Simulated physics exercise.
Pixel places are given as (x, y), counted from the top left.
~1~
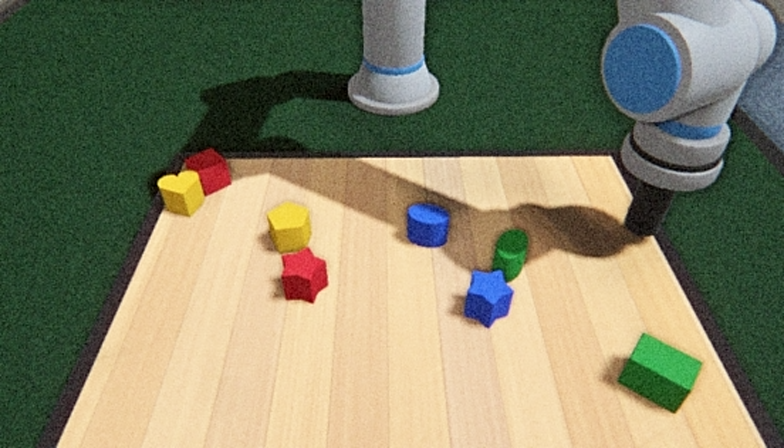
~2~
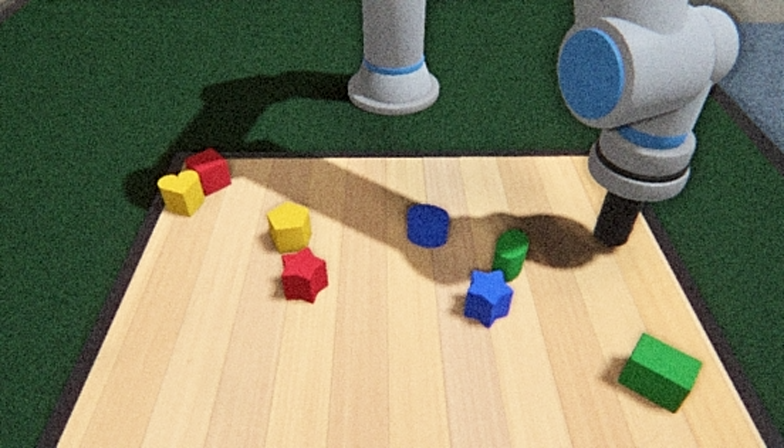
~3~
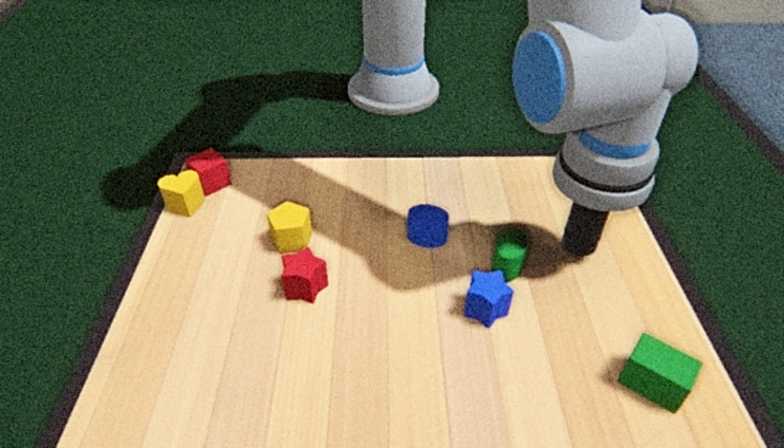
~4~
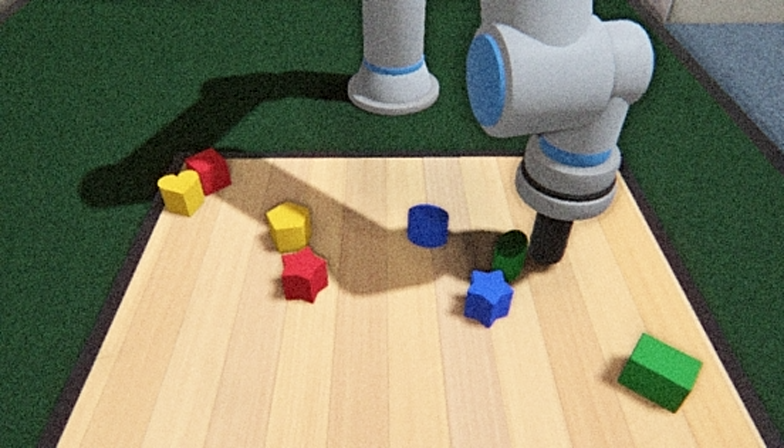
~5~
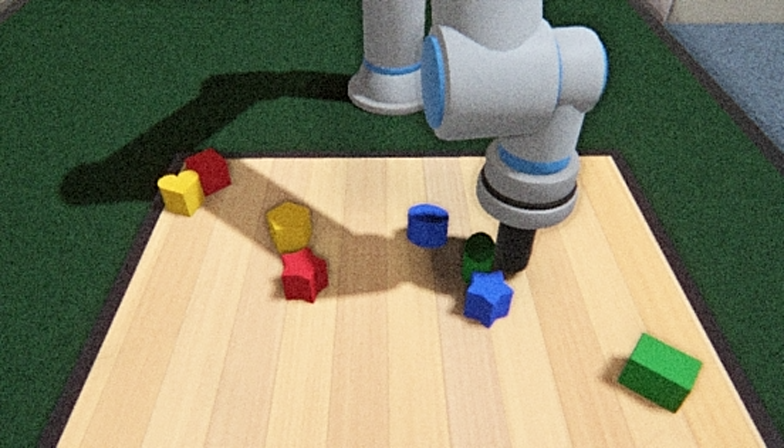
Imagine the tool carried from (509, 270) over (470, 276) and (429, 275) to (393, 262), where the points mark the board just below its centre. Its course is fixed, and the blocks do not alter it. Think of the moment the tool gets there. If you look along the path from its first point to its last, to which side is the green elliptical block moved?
Side: Left.
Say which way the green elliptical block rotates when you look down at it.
Prediction: Counterclockwise.
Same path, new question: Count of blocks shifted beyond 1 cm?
I expect just one block to be moved by more than 1 cm.
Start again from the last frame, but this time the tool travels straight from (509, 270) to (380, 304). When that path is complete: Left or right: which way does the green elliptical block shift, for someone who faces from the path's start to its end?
Goes right.
The first path, step by step. One third of the way, tool (470, 267); green elliptical block (438, 251).
Two thirds of the way, tool (429, 266); green elliptical block (397, 253).
At the end, tool (393, 253); green elliptical block (369, 253), turned 60° anticlockwise; blue star-shaped block unmoved.
